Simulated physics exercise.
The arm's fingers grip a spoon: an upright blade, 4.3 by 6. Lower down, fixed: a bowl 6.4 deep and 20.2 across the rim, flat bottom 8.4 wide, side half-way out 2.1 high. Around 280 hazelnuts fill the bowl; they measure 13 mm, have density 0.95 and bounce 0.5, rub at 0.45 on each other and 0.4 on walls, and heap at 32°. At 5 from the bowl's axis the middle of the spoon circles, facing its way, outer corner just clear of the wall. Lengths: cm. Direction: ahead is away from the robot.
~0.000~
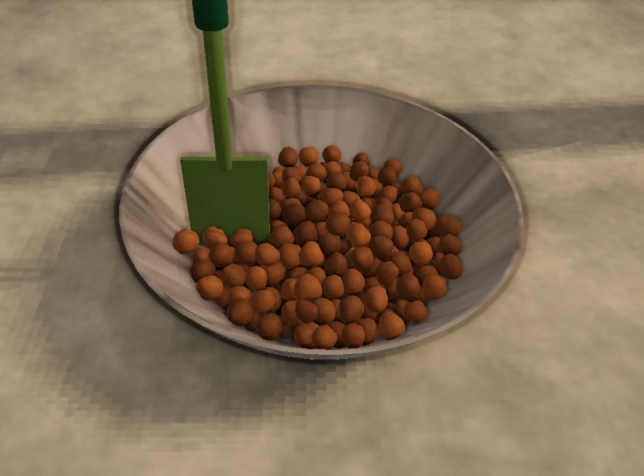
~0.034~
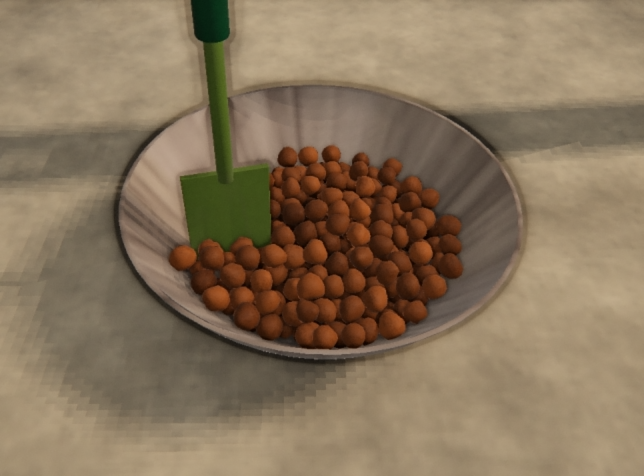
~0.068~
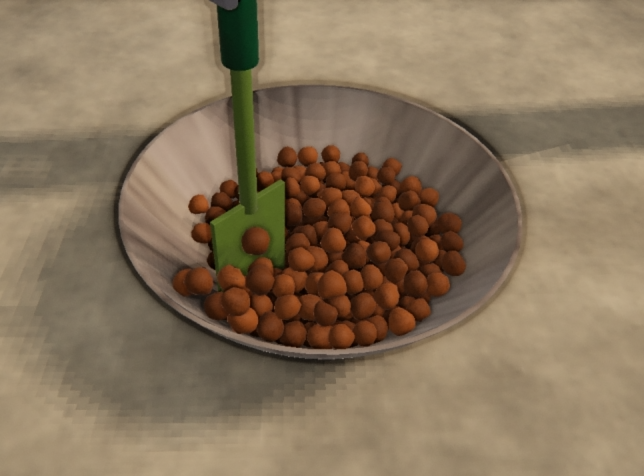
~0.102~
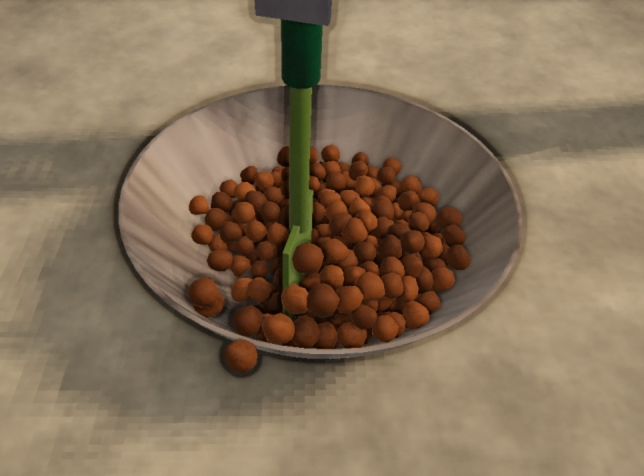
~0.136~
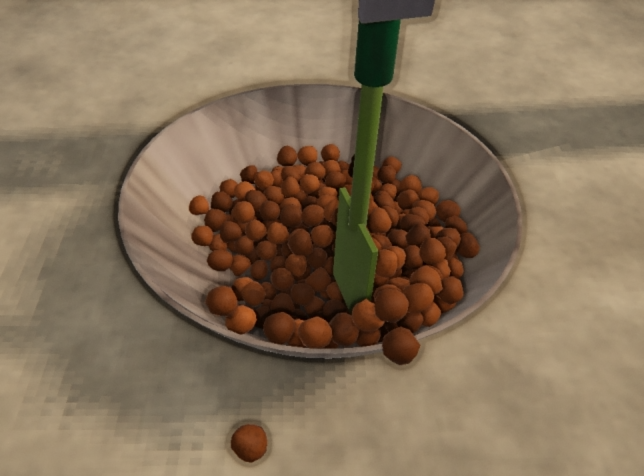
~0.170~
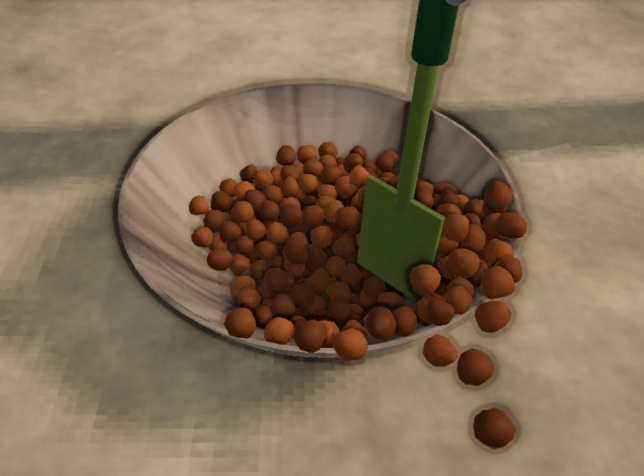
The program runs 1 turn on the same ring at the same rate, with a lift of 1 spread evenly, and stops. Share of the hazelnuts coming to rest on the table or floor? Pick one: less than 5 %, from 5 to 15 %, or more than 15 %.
More than 15 %.
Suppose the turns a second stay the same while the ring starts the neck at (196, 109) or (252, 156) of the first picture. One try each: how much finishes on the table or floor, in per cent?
Some 10 and 20 per cent.
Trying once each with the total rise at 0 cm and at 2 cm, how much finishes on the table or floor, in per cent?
First try about 35 per cent, second about 20 per cent.
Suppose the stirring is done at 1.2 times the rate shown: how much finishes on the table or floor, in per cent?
I'd put it near 40 %.
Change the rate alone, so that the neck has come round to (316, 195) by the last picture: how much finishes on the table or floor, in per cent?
I'd put it close to 10 per cent.
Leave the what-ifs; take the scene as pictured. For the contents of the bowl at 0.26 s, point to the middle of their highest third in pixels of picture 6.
I'd put it at around (382, 153).
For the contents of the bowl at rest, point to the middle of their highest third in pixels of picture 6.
Close to (281, 263).
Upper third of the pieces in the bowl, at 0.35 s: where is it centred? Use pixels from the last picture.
Top-third centre at approx. (255, 172).
By 0.26 s, 218° round, highest piece 12 above the table; 243 in the bowl, 5 on the table or floor, 33 in flight or on the tool.
By 0.35 s, 301° round, highest piece 14 above the table; 219 in the bowl, 32 on the table or floor, 30 in flight or on the tool.
By 0.60 s, 0° round, highest piece 6 above the table; 205 in the bowl, 75 on the table or floor, 1 in flight or on the tool.
By 1.30 s, 0° round, highest piece 5 above the table; 205 in the bowl, 76 on the table or floor.
Final count, 205 in the bowl, 76 on the table or floor. That is 27 % on the table or floor.
